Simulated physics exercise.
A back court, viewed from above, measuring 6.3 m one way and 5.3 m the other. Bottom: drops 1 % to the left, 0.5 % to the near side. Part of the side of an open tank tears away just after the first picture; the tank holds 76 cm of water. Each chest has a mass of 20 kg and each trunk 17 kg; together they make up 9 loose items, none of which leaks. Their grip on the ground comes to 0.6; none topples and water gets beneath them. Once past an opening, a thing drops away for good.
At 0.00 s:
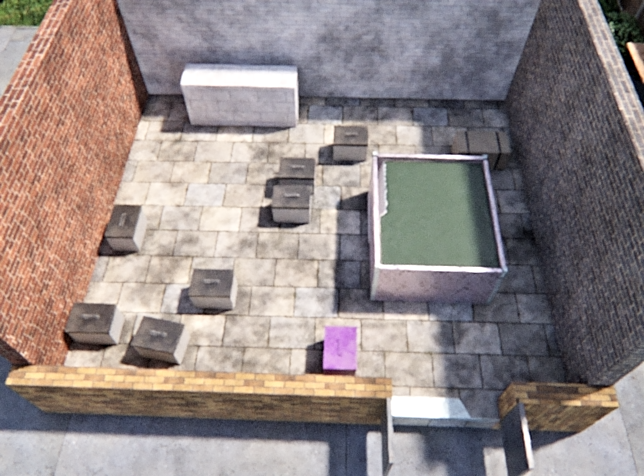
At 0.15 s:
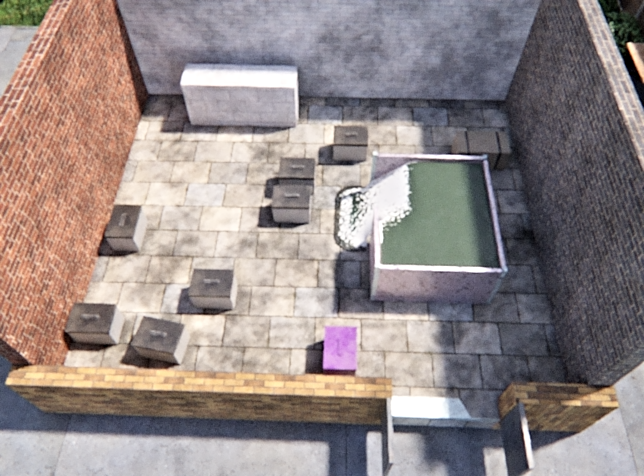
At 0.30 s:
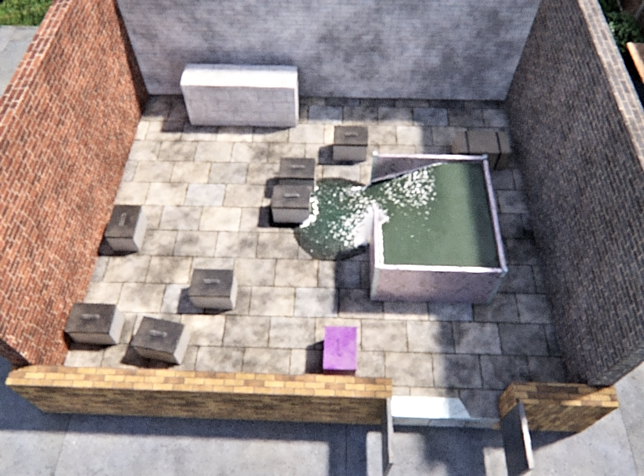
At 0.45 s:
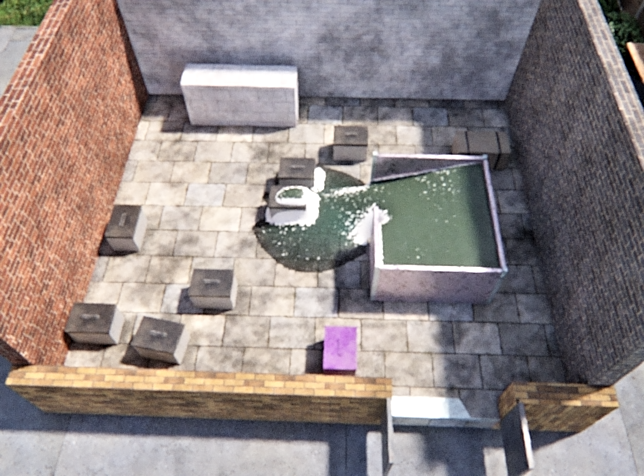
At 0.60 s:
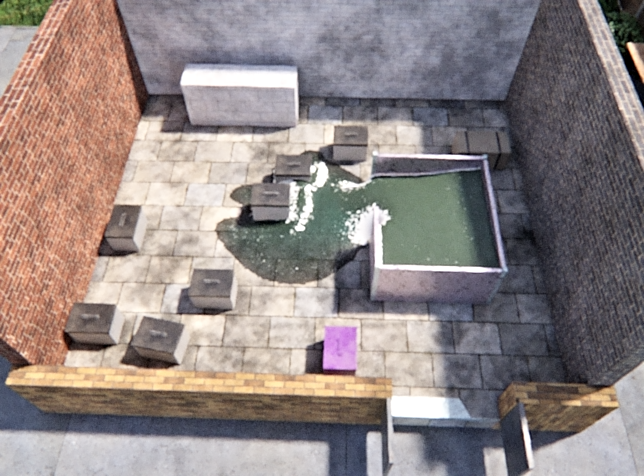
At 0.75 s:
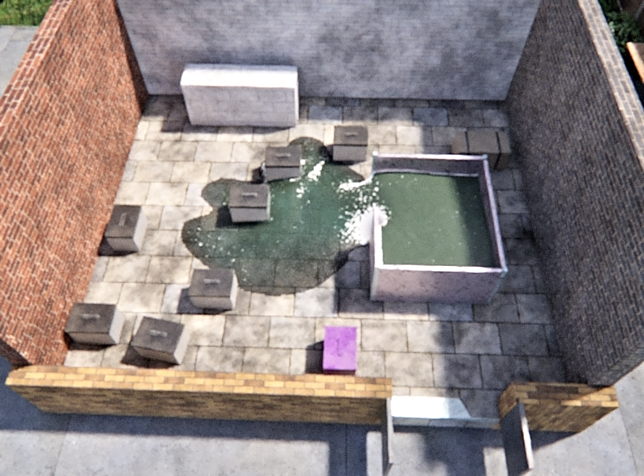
Green water pours from a tank's broken left side, spreads across paving and shifts two boxes.
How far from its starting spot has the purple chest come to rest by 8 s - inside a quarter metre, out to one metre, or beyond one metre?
Movement: Medium.
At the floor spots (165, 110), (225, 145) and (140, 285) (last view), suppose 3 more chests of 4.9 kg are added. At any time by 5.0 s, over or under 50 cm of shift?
Answers, first to last: Not exceeding, exceeding, exceeding.
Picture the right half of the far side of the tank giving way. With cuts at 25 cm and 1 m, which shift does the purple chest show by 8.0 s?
If that happened, the purple chest does not really move.
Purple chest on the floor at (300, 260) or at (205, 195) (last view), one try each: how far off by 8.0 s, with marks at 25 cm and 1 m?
Try one, it covers a moderate distance; try two, it is swept a long way.
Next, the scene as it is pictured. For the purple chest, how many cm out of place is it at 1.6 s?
Displacement near 0 cm.
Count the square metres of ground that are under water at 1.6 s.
About 16 m2.
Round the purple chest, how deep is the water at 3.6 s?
I'd put it at about 1 cm.
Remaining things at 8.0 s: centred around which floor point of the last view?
I'd put it around (314, 253).
After 1.6 s the purple chest is near (341, 347), 0.0 m from its start, aground; 0 of 9 are out; 0 afloat.
After 3.6 s the purple chest is near (341, 347), 0.0 m from its start, aground; 0 of 9 are out; 4 afloat.
After 5.6 s the purple chest is near (345, 346), 0.1 m from its start, aground; 0 of 9 are out; 4 afloat.
After 8.0 s the purple chest is near (390, 337), 0.6 m from its start, aground; 0 of 9 are out; 3 afloat.
